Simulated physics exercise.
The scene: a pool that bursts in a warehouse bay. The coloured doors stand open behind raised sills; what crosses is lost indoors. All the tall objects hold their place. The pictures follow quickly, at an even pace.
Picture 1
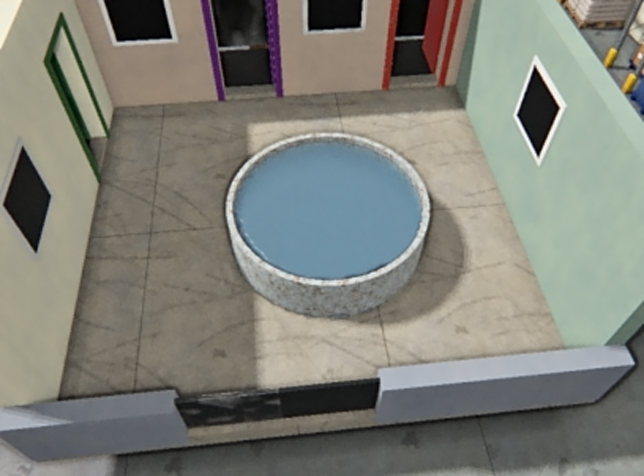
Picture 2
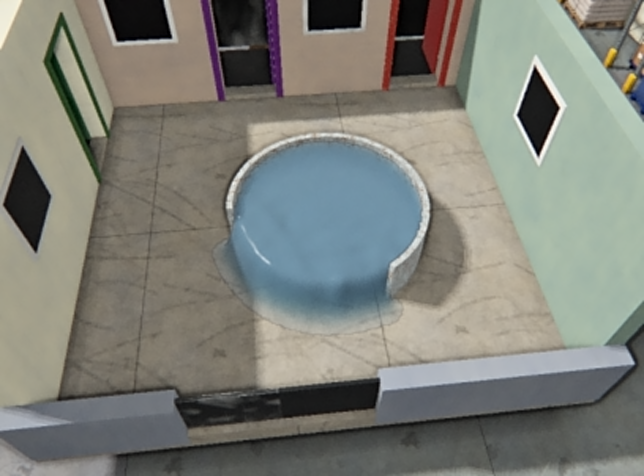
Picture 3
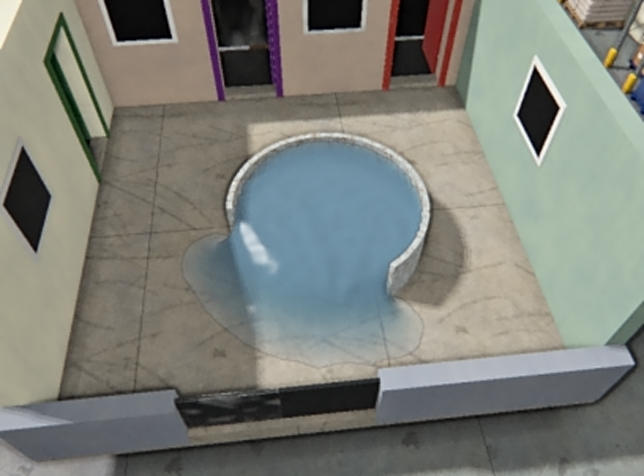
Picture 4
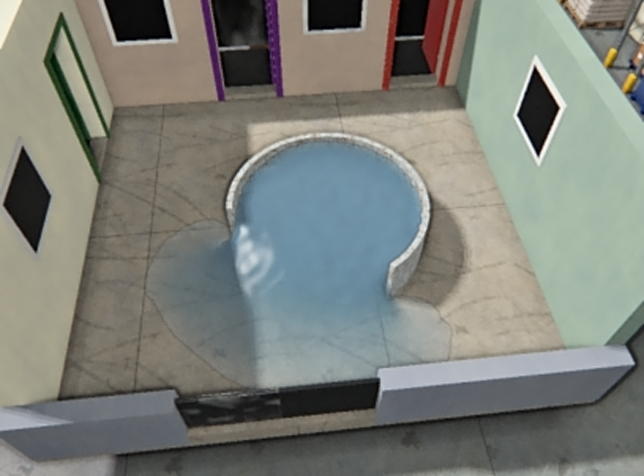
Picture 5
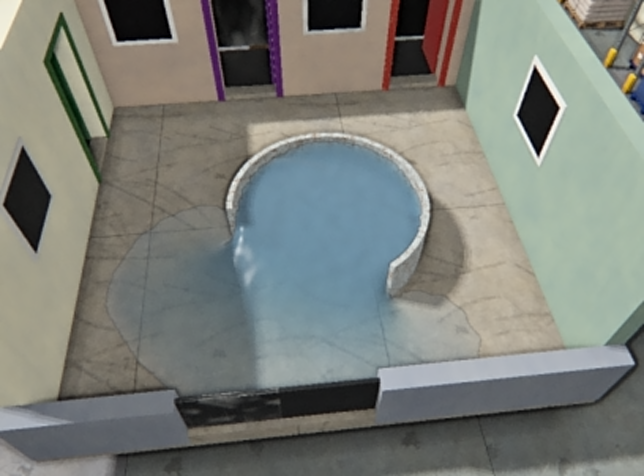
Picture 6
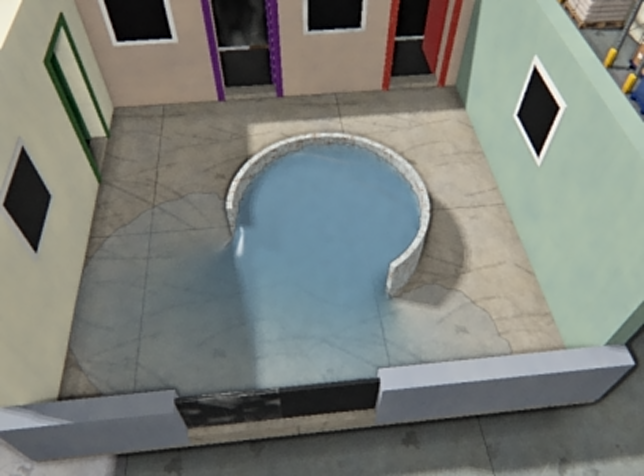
In a warehouse bay, a round pool bursts at the front and water spreads across the floor.
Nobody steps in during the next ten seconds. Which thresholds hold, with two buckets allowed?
In the end: The purple door floods; the green door floods; the red door floods.
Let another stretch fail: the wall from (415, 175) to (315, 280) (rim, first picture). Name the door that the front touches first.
That is the one in red.
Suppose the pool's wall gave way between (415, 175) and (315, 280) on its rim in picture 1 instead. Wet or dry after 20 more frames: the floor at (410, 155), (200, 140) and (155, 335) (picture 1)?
As listed: Flooded, not flooded, under water.
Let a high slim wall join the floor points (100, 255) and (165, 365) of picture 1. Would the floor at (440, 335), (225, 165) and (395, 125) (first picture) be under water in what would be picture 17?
One after the other: Covered, free of water, clear.
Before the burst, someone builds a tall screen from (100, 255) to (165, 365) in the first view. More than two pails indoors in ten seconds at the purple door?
One by one: Purple lets less in.
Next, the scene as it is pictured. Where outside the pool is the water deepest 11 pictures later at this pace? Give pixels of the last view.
At about (53, 429).
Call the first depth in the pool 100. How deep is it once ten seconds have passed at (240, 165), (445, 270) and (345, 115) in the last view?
Roughly 14, 18 and 20 per cent, in turn.
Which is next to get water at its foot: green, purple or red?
I say the green-painted one.
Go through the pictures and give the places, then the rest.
The first frame shows still water in the round pool at (328, 205).
In the second frame, water pours out at (288, 296) and has run to (397, 310).
In the third frame, water pours out at (288, 298) and has run to (416, 330).
In the fourth frame, water pours out at (288, 299) and has run to a hidden place.
In the fifth frame, the front is at a hidden place, out from the gap at (288, 300).
In the sixth frame, water pours out at (288, 300) and has run to (82, 280).
A moment on, water covers 35 % of the floor; the purple door not reached, the green door not reached, the red door not reached.
Next, water covers 40 % of the floor; the purple door not reached, the green door wet at the sill, nothing in, the red door not reached.
Then, water covers 75 % of the floor; the purple door not reached, the green door wet at the sill, nothing in, the red door not reached.
Later, water covers 100 % of the floor; the purple door over two buckets in, the green door under two buckets in, the red door over two buckets in.
In the end, water covers 100 % of the floor; the purple door over two buckets in, the green door over two buckets in, the red door far over two buckets in.
